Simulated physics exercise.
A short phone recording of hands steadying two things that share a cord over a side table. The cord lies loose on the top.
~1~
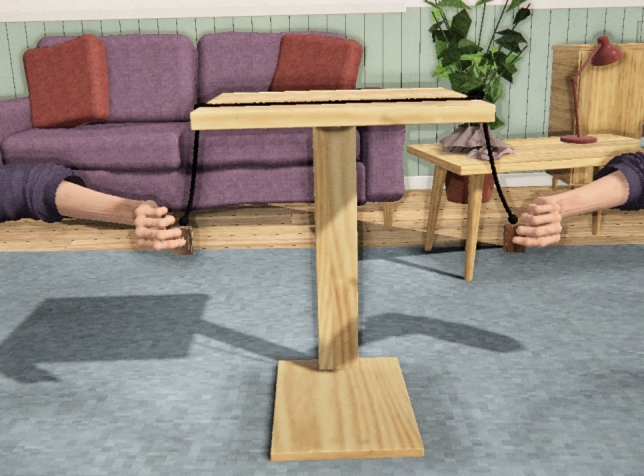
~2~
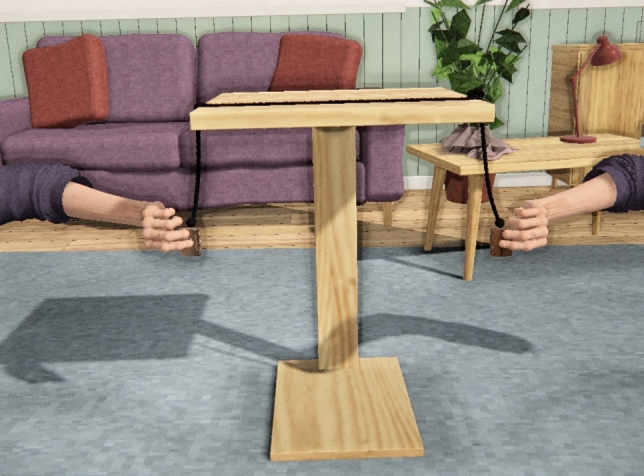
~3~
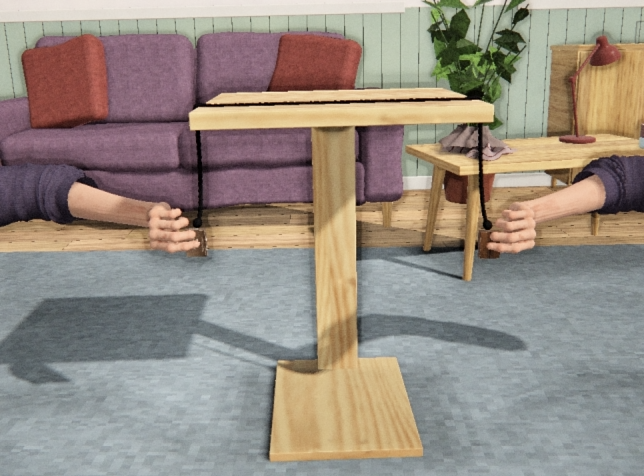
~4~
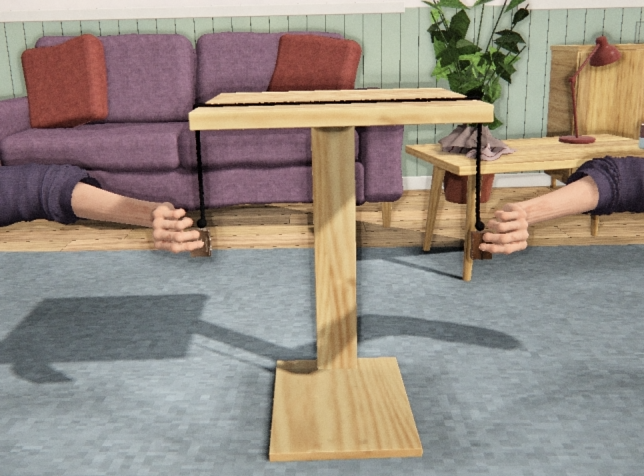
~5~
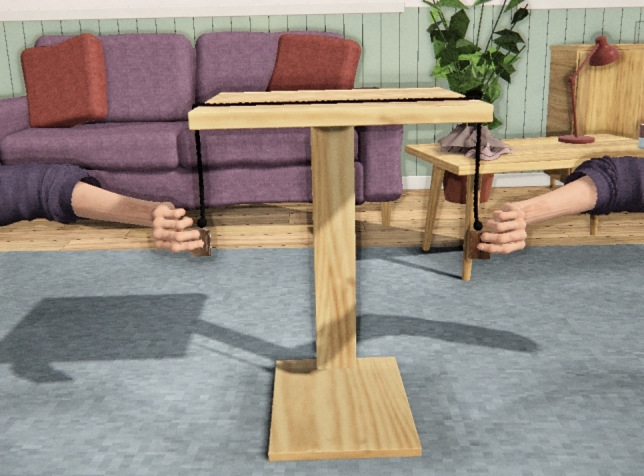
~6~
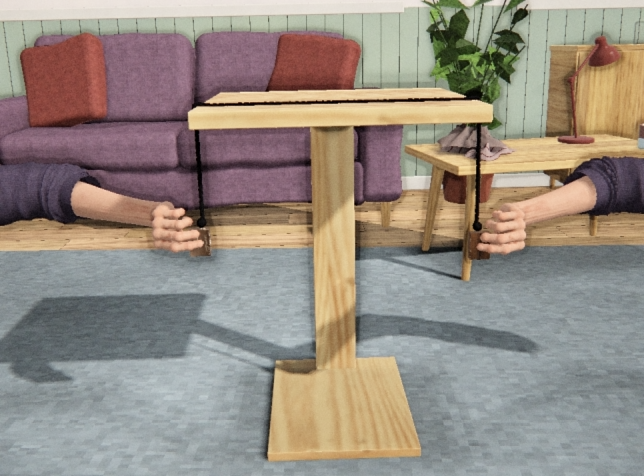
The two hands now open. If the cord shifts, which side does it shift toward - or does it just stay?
It just stays.
Then, 0.44 s on from there, left matchbox still level near (207, 243); right matchbox still level near (471, 247).
Then, 1.14 s on from there, left matchbox still level near (202, 243); right matchbox still level near (478, 246).
In the end, left matchbox still level near (201, 243); right matchbox still level near (476, 246). The cord stays as it is.
